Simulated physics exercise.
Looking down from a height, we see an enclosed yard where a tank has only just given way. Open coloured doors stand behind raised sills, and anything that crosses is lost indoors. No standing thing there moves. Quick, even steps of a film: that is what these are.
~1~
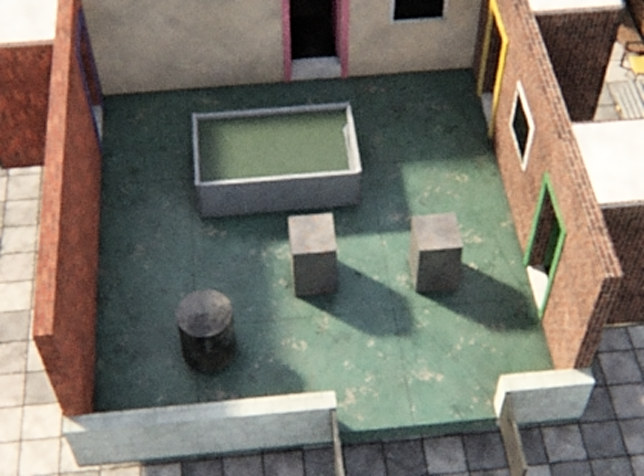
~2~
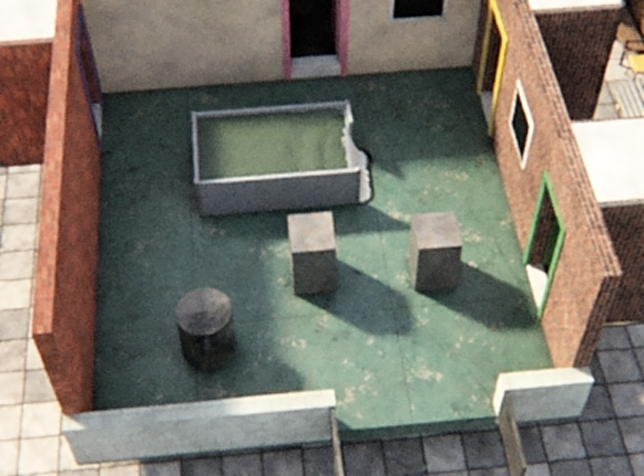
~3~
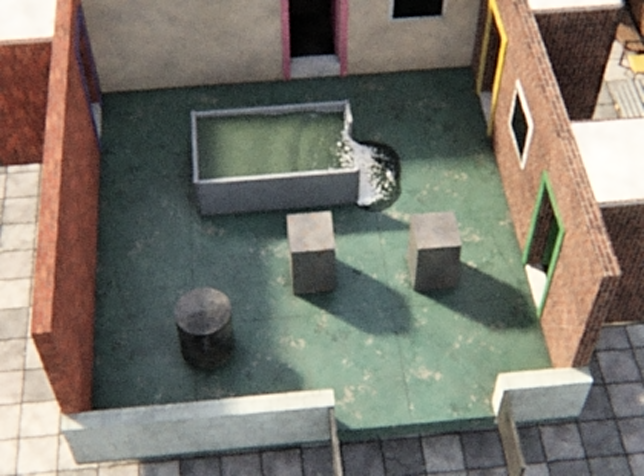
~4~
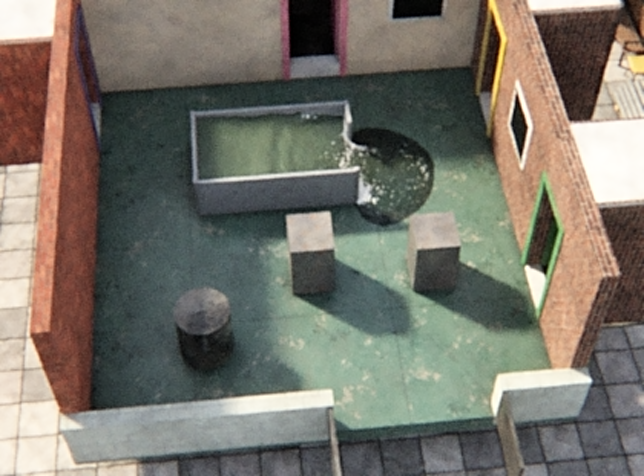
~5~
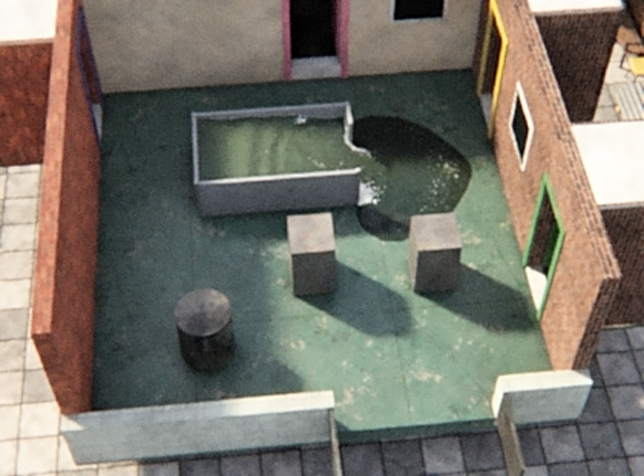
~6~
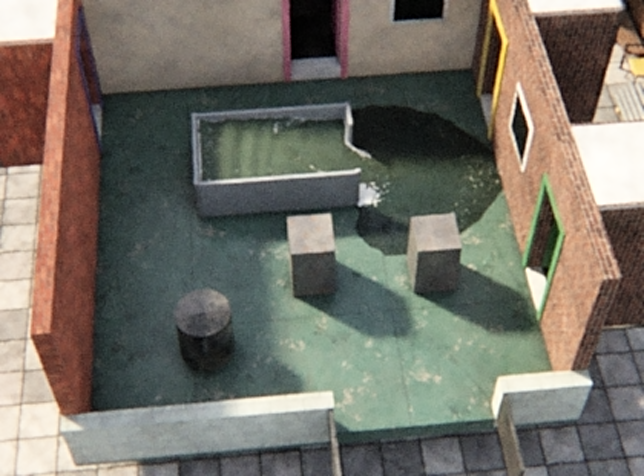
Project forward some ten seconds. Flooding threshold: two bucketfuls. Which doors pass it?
In order: Blue door: Little enough water; yellow door: Too much water; green door: Too much water; pink door: Little enough water.
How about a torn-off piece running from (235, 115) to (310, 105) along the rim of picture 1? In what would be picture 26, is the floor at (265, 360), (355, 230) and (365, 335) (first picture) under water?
In the order you gave them, I get still bare, still bare, still bare.
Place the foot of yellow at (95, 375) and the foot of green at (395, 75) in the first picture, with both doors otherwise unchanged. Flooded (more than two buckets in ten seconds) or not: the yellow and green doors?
Yellow: Falls short; green: Exceeds the limit.
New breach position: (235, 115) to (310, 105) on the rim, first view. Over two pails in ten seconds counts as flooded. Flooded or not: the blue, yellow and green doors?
Well, blue beats the mark, yellow beats the mark and green misses the mark.
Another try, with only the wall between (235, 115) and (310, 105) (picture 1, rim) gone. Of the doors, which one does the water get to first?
My answer is the door marked pink.
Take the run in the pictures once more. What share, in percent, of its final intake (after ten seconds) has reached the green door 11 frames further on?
Something like 15 in a hundred.
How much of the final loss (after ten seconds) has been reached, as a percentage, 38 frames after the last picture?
I make it 70 per cent.
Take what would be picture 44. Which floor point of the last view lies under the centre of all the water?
The balance point is around (372, 198).
A moment on, water covers 20 % of the floor; the blue door not reached, the yellow door under two buckets in, the green door not reached, the pink door not reached.
Next, water covers 25 % of the floor; the blue door not reached, the yellow door over two buckets in, the green door under two buckets in, the pink door not reached.
Then, water covers 40 % of the floor; the blue door not reached, the yellow door far over two buckets in, the green door over two buckets in, the pink door wet at the sill, nothing in.
Later, water covers 65 % of the floor; the blue door wet at the sill, nothing in, the yellow door far over two buckets in, the green door over two buckets in, the pink door wet at the sill, nothing in.
In the end, water covers 95 % of the floor; the blue door wet at the sill, nothing in, the yellow door far over two buckets in, the green door far over two buckets in, the pink door wet at the sill, nothing in.
